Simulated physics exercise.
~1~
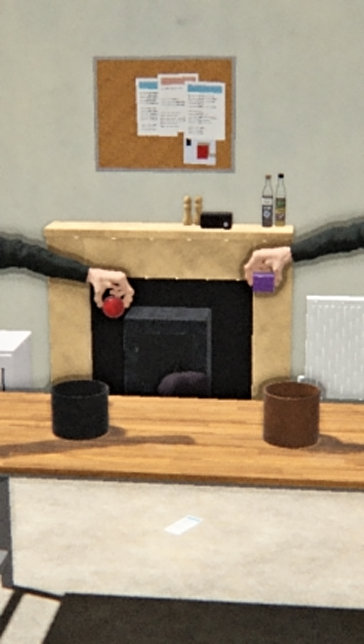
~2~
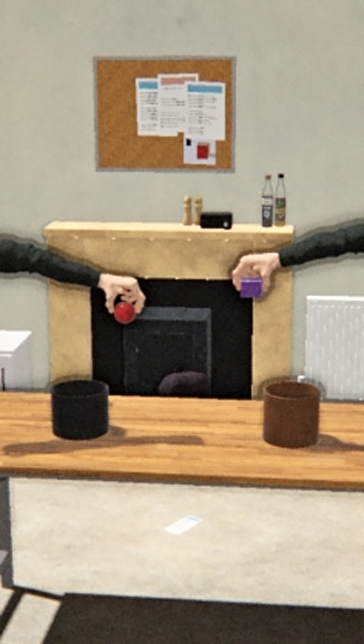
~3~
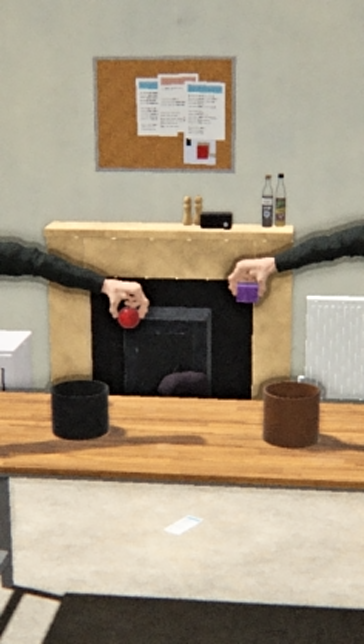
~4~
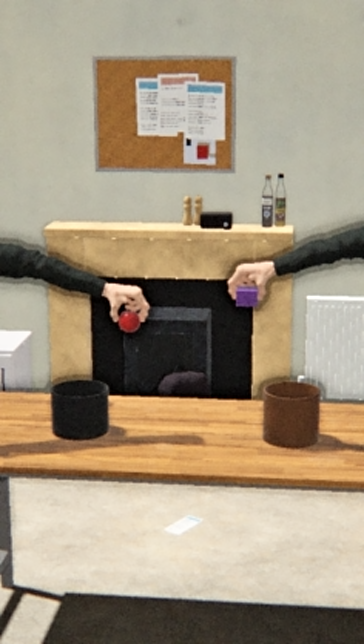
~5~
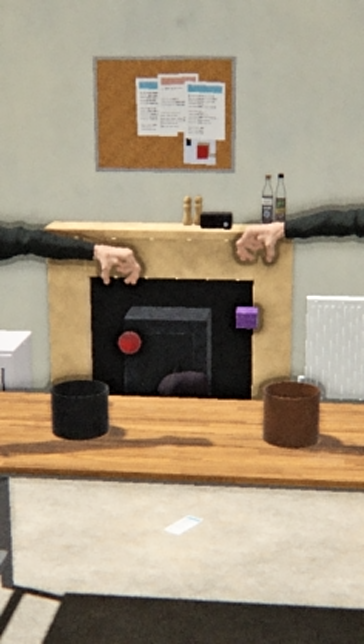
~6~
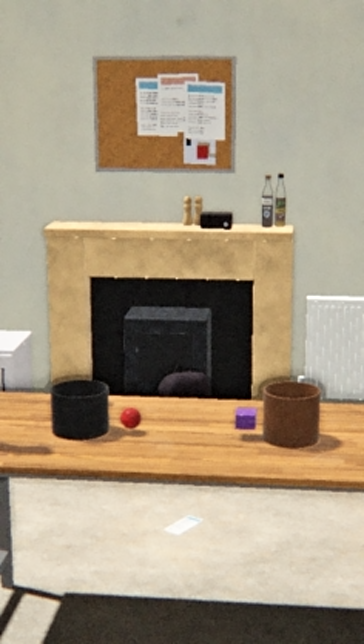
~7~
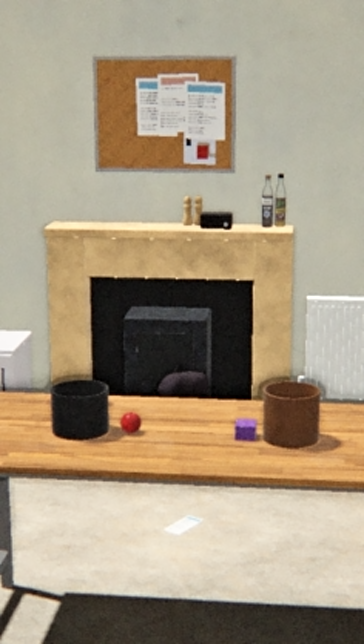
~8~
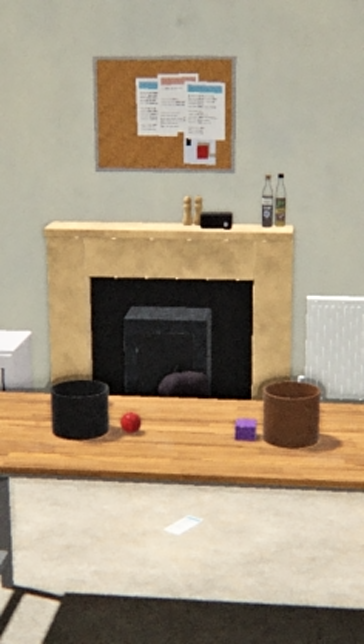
Two dark-sleeved arms reach in from the left and right, one hand holding a small round red object and the other a purple block above a wooden table. A still, front-on view shows a black container on the left of the table and a brown one on the right, with a pale fireplace and a corkboard behind. The hands shift slightly inward and sink a little, then open and draw back. Both objects drop, missing the containers. The red one rests just right of the black container, and the purple block settles just left of the brown one.
